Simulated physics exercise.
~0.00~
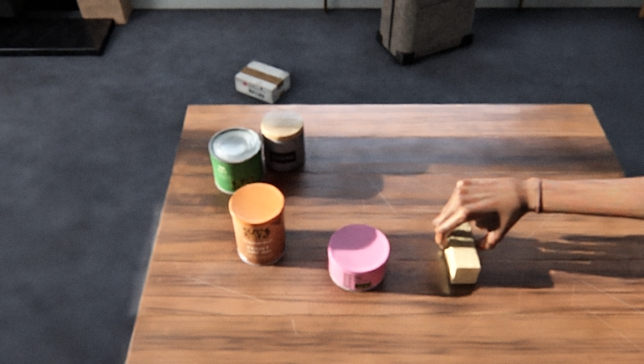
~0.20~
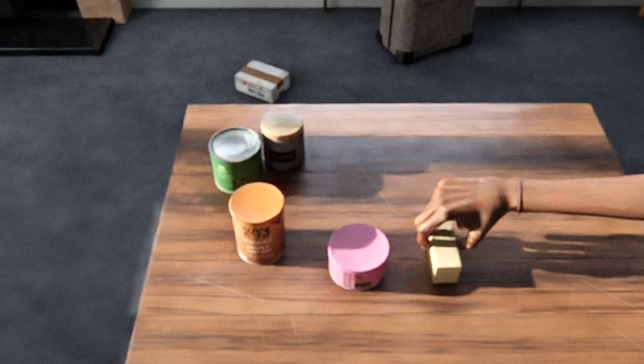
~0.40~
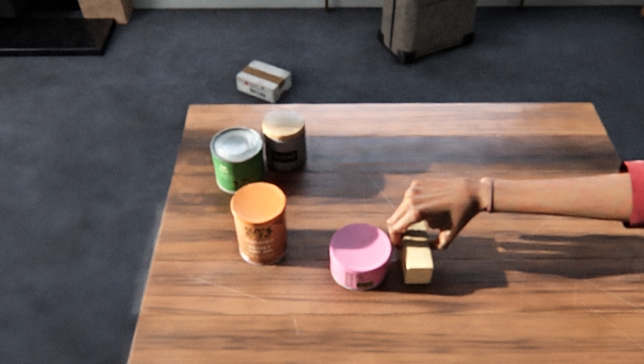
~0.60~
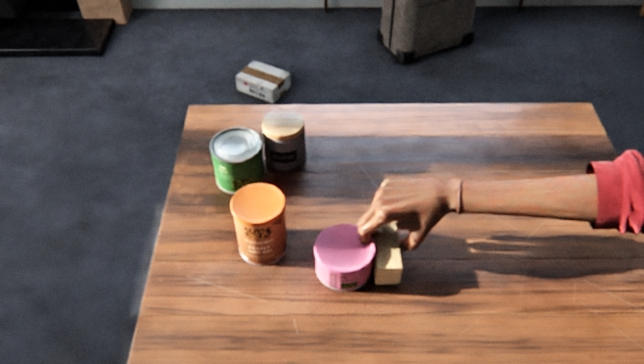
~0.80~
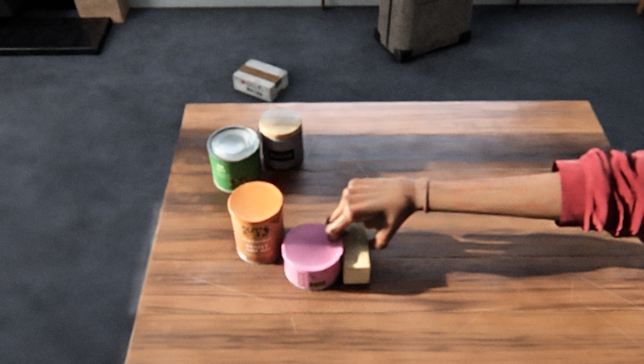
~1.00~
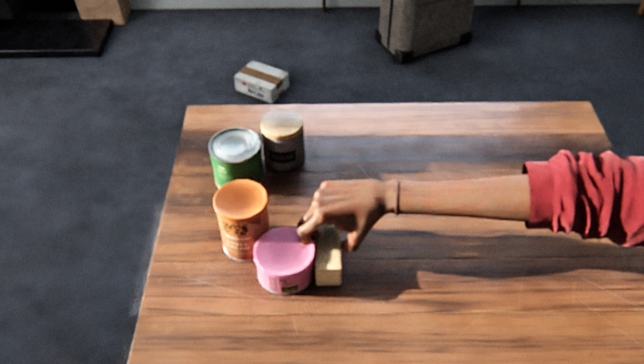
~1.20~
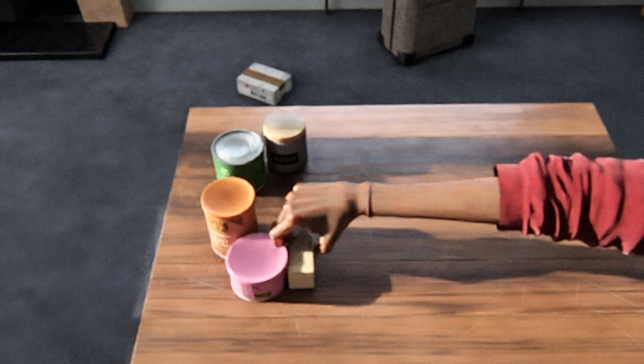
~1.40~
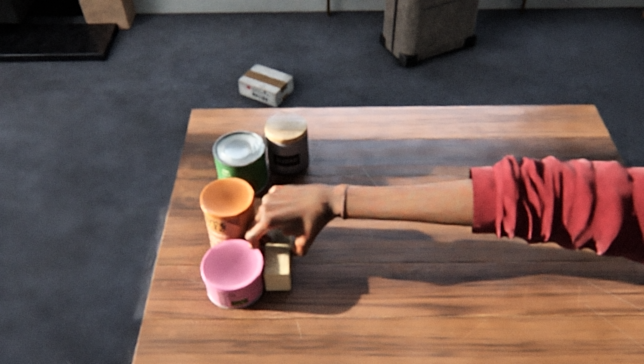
Hand sliding a small block left across a wooden table, pushing a pink tub against an orange tin and shifting both, still upright.
